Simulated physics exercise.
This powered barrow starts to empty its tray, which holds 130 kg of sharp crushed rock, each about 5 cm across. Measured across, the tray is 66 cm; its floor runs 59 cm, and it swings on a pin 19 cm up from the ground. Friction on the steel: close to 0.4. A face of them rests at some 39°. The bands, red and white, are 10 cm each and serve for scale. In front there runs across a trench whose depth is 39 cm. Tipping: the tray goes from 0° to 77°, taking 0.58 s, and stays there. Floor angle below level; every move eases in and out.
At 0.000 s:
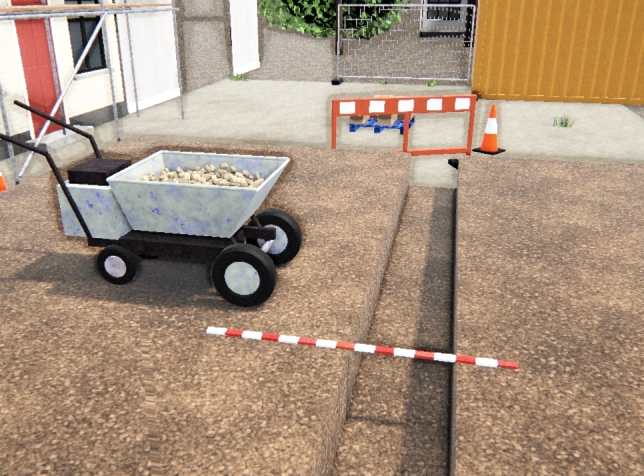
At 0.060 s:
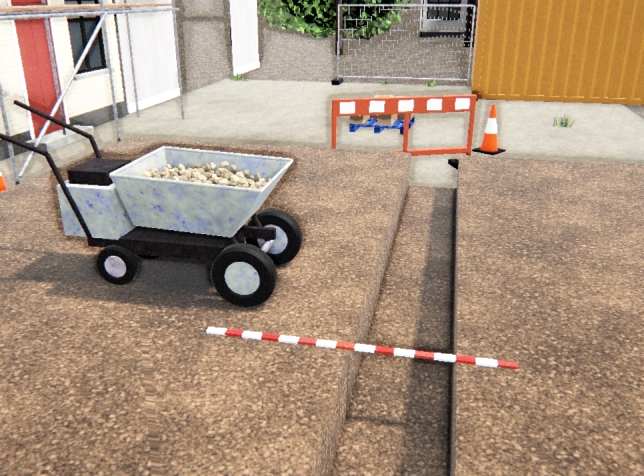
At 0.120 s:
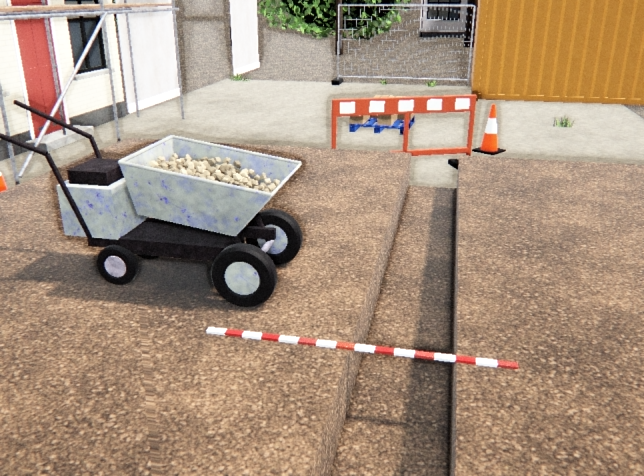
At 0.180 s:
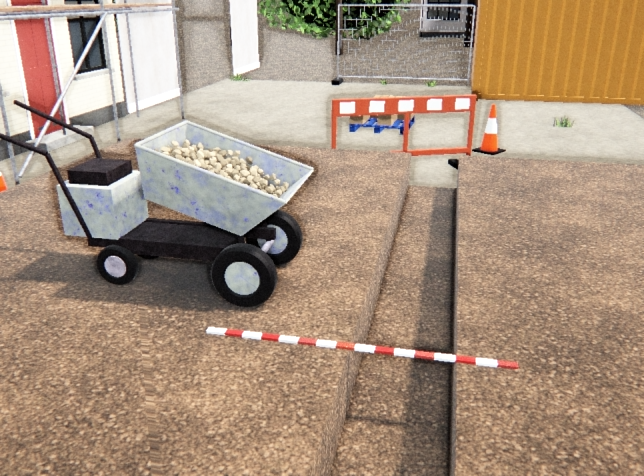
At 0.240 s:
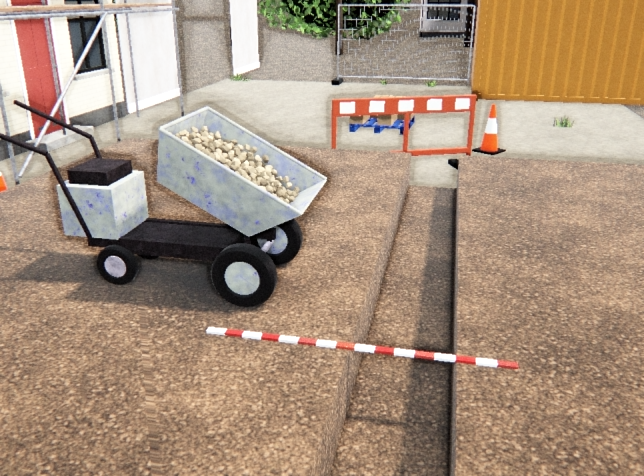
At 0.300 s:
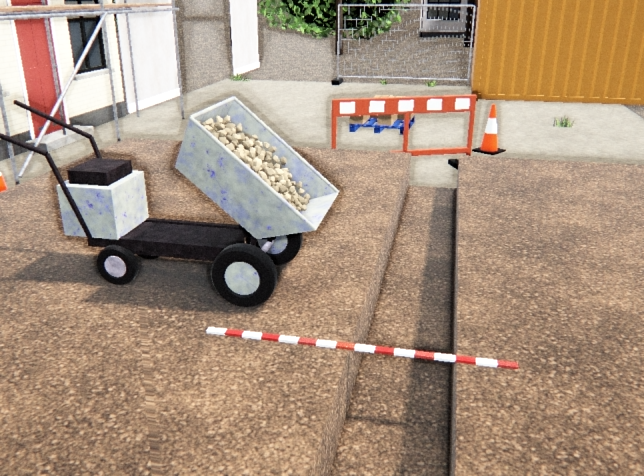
The grey tray of stones on a small black-wheeled barrow tilted forward to the right, its back end rising steadily into a steep slant, while the wheels stayed still beside a narrow trench.
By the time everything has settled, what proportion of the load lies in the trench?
About 91 percent of the load.
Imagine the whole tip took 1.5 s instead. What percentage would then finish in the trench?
Estimate: About 80 %.
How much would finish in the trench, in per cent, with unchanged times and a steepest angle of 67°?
Roughly 70%.
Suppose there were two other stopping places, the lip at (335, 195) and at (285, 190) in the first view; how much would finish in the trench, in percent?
Roughly 50 percent for the first, and 90 percent for the second.
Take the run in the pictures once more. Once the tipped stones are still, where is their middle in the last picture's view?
In the last view, about (416, 346).
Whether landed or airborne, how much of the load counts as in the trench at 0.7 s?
I'd put it near 35 per cent.
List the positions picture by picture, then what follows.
The tray is at 0°, its lip at (257, 190); the top of the load is at (202, 174), in the first picture.
The tray is at 2°, its lip at (261, 191); the top of the load is at (189, 171); the stones move at 0.6 m/s on average, in the second picture.
The tray is at 9°, its lip at (271, 195); the top of the load is at (183, 164); the stones move at 1.1 m/s on average, in the third picture.
The tray is at 18°, its lip at (285, 203); the top of the load is at (185, 149); the stones move at 1.6 m/s on average, in the fourth picture.
The tray is at 29°, its lip at (301, 214); the top of the load is at (199, 135); the stones move at 1.8 m/s on average, in the fifth picture.
The tray is at 40°, its lip at (315, 229); the top of the load is at (221, 125); the stones move at 1.9 m/s on average, in the sixth picture.
After 0.4 s the floor is at 64°; 100 % in the tray; the foremost stones are at (323, 236).
After 0.7 s the floor is at 77°; 63 % in the tray, 3 % short of the trench, 34 % in the trench; the foremost stones are at (406, 302).
After 1.0 s the floor is at 77°; 14 % in the tray, 4 % short of the trench, 80 % in the trench, 2 % past the trench; the foremost stones are at (537, 308).
After 3.0 s the floor is at 77°; 1 % in the tray, 6 % short of the trench, 91 % in the trench, 2 % past the trench; the foremost stones are at (608, 311).
